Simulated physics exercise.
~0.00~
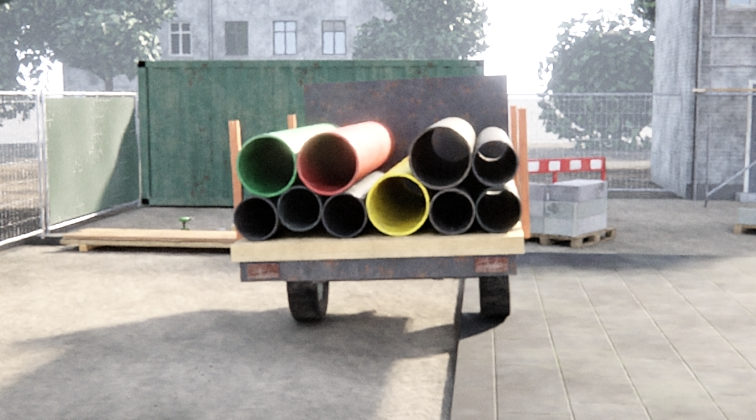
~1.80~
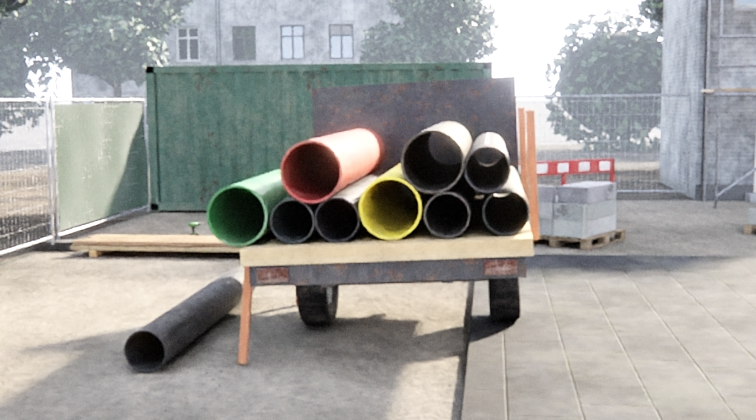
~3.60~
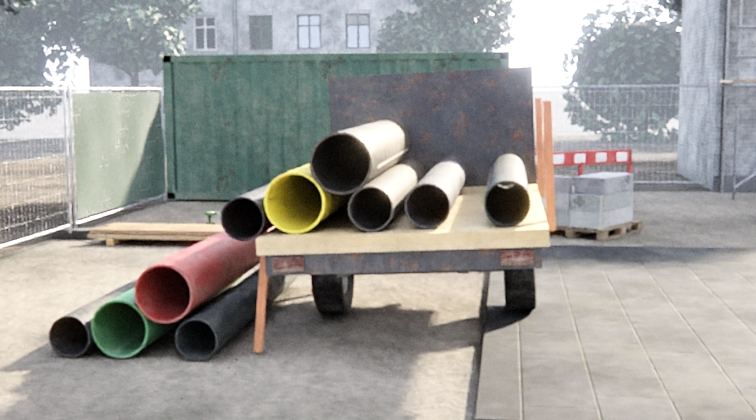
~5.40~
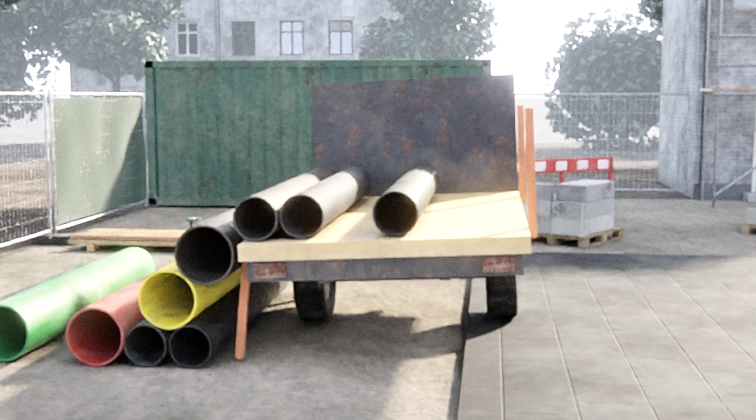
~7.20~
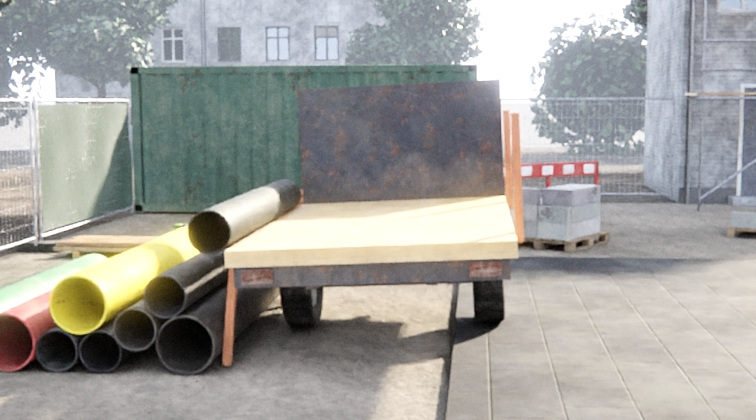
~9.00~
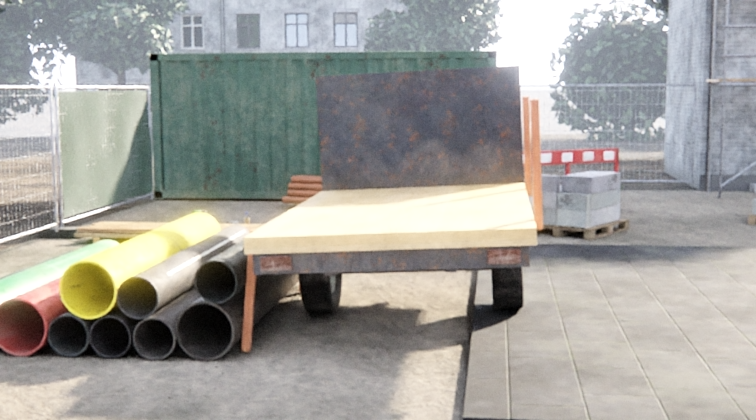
In a fenced yard with a green container behind, a flatbed trailer stands with its rear towards us, stacked with black pipes and single green, red and yellow ones. The posts on the left swing down, and the load starts rolling left, a black pipe reaching the ground first. The green pipe drops next, and the red one follows it over the edge. The yellow pipe then goes over as more black ones tumble down. The last few roll off the emptying deck. All the pipes end heaped on the ground to the left, yellow on top, beside the bare trailer.
